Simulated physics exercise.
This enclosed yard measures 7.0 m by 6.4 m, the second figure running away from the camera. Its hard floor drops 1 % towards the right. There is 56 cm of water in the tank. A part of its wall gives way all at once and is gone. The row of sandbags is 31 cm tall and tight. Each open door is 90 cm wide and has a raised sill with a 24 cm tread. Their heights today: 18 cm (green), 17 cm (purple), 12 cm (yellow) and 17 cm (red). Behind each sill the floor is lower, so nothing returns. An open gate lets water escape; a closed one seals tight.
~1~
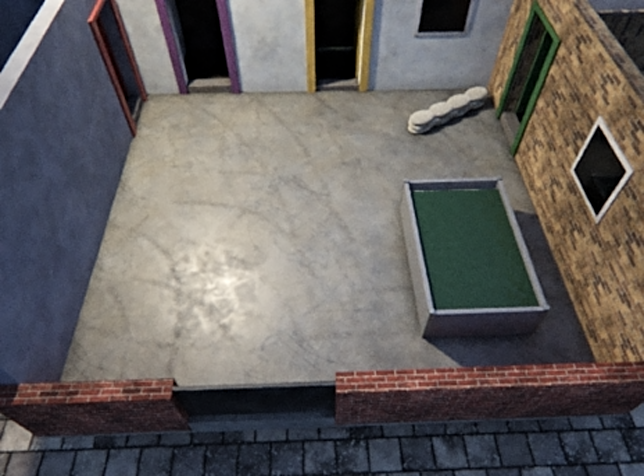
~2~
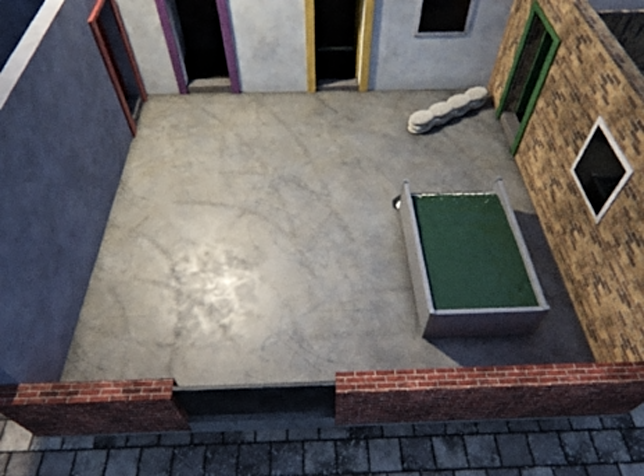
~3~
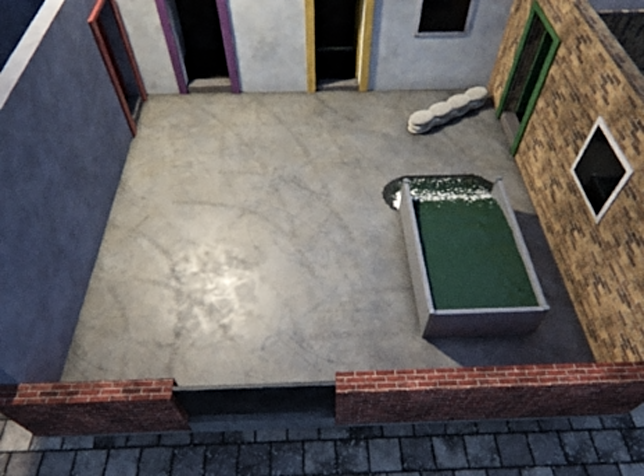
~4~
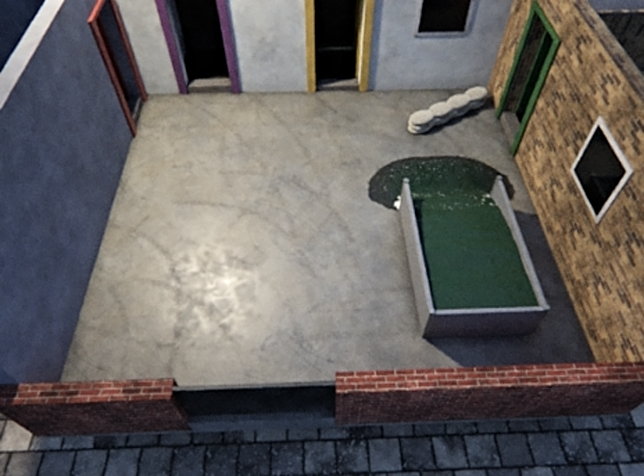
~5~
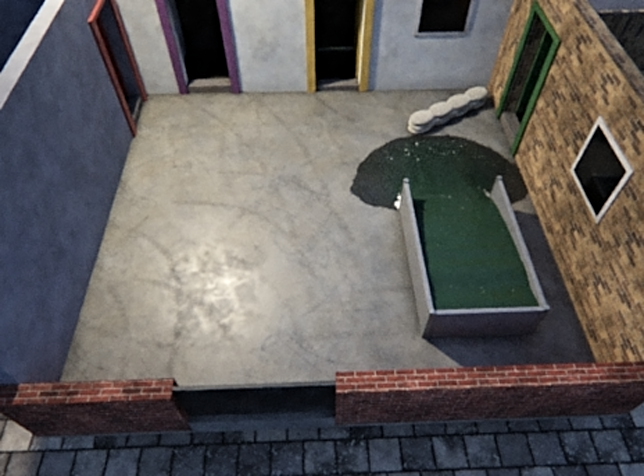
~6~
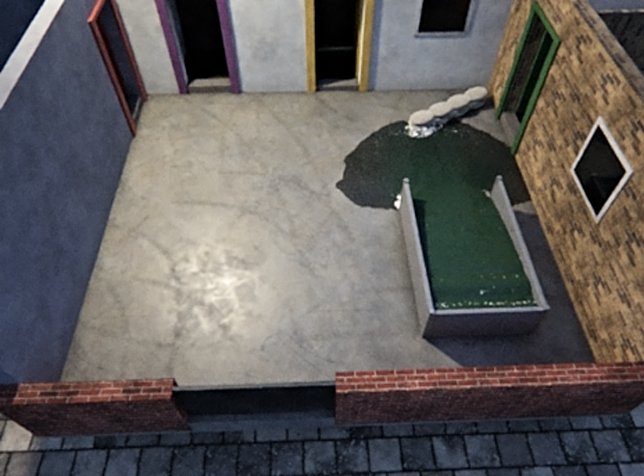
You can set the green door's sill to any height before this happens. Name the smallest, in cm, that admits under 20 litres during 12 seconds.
At least 26 cm or so.
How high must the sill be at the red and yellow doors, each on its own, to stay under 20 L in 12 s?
Roughly 8.5 cm at red and 15 cm at yellow.
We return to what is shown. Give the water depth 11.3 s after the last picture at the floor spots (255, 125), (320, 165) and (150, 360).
Roughly 4, 4 and 5 cm, in turn.
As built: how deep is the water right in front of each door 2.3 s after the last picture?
In cm: Green 28, purple 3, yellow 18, red 0.
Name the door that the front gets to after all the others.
It is the red one.
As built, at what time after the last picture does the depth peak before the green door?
At about 1.8 s.
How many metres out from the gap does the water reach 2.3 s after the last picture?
About 5.8 m.
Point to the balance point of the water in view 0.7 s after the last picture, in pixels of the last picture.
Near (448, 217).
Then, 0.7 s after the last picture water covers 20 % of the floor, deepest (32 cm) near (423, 139); 12 cm at the green door, 0 litres in over its 18 cm sill.
Then, 2.3 s after the last picture water covers 30 % of the floor, deepest (30 cm) near (492, 119); 28 cm at the green door, 49 litres in over its 18 cm sill.
Then, 11.3 s after the last picture water covers 95 % of the floor, deepest (8 cm) near (170, 404); 6 cm at the green door, 75 litres in over its 18 cm sill.
At the green door as built, the water peaked near 30 cm, 1.9 s after the last picture.
With a sill of 24 cm, 30 litres would have come in within the 12 s; with 28 cm, 13 litres. So under 20 litres takes about 26 cm.
